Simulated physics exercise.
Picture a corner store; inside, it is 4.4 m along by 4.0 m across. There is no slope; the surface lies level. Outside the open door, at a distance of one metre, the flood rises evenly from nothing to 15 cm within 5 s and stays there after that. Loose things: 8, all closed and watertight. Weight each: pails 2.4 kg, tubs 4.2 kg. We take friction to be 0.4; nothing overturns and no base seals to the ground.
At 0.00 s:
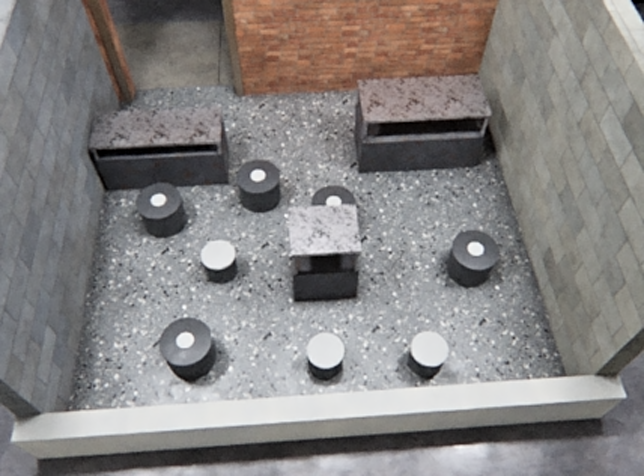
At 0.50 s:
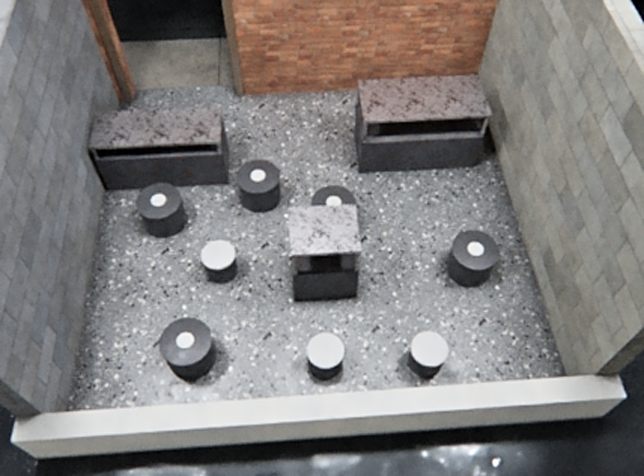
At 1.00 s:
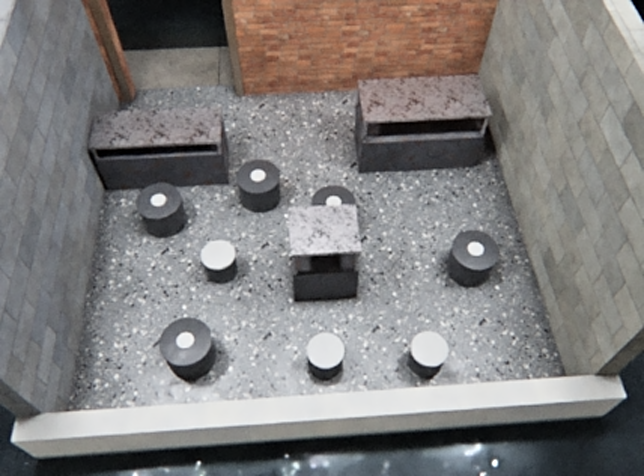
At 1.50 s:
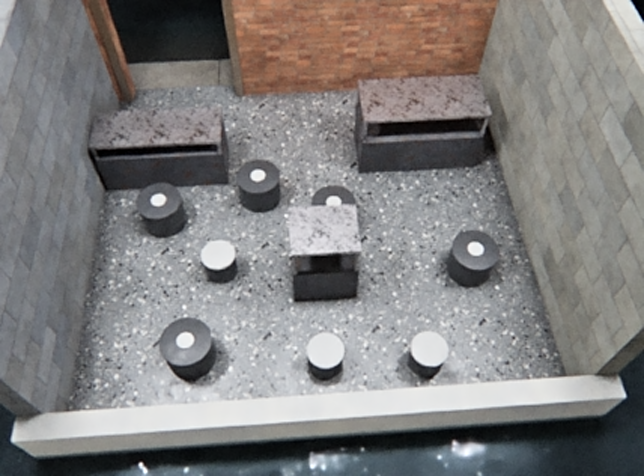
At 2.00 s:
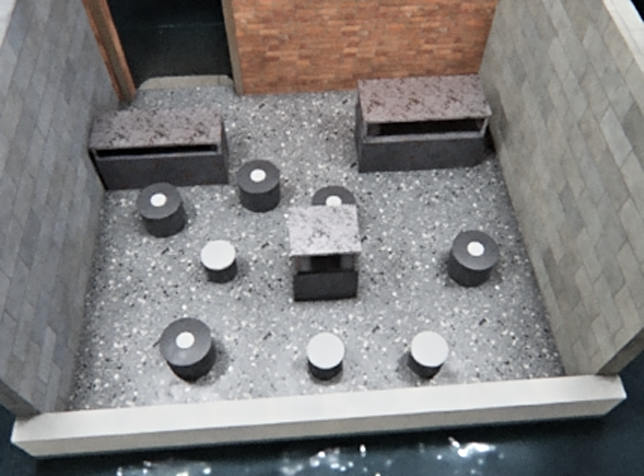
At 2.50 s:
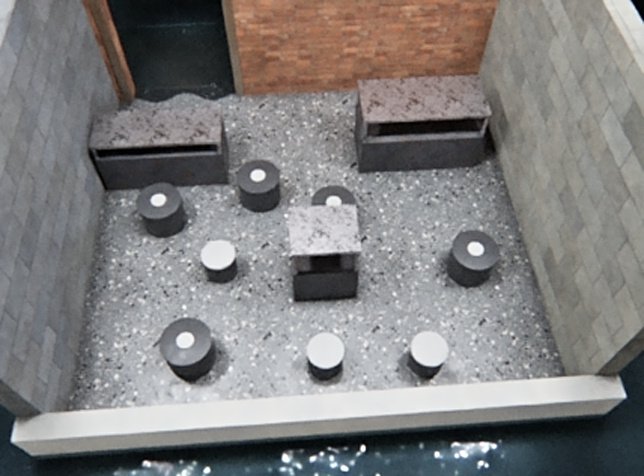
Dark, glinting water spreading outside a walled room and rising beyond its open doorway, while the stools and counters stay still.
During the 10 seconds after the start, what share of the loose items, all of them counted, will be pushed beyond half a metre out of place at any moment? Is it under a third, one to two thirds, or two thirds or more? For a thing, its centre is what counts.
Under a third.
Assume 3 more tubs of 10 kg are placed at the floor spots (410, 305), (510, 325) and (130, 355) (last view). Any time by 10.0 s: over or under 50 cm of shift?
In turn: Short of it, under, less.
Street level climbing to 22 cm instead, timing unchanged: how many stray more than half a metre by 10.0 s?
Then 2 of them.
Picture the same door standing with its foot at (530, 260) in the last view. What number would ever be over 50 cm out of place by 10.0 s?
Then 6 of them would.
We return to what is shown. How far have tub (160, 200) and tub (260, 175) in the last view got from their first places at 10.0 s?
In that order: 0 cm, 0 cm.
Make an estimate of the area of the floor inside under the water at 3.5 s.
Roughly 1.0 m2.
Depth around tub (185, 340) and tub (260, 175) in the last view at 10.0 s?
0 and 2 cm.
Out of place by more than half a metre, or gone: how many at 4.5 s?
The number I get is 0.
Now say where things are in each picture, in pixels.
A pail at (326, 350) rests on the ground; a tub at (334, 203) rests on the ground; water covers 0.0 m2; 0 of 8 have shifted, in the first frame.
A pail at (326, 350), on the bottom; a tub at (334, 203) rests on the ground; 0.0 m2 under water; 0 of 8 have shifted, in the second frame.
A pail at (326, 350) rests on the ground; a tub at (334, 203) rests on the ground; 0.0 m2 under water; 0 of 8 have shifted, in the third frame.
A pail at (326, 350) rests on the ground; a tub at (334, 203) rests on the ground; 0.0 m2 under water; 0 of 8 have shifted, in the fourth frame.
A pail at (326, 350) rests on the ground; a tub at (334, 203) rests on the ground; 0.0 m2 under water; 0 of 8 have shifted, in the fifth frame.
A pail at (326, 350) rests on the ground; a tub at (334, 203) rests on the ground; water covers 0.0 m2; 0 of 8 have shifted, in the sixth frame.
After 3.5 s 0 of 8 are over 50 cm from their spots; 0 afloat.
After 4.5 s 0 of 8 are over 50 cm from their spots; 0 afloat.
After 7.0 s 0 of 8 are over 50 cm from their spots; 0 afloat.
After 10.0 s 0 of 8 are over 50 cm from their spots, and 0 have been at some point; 0 afloat.
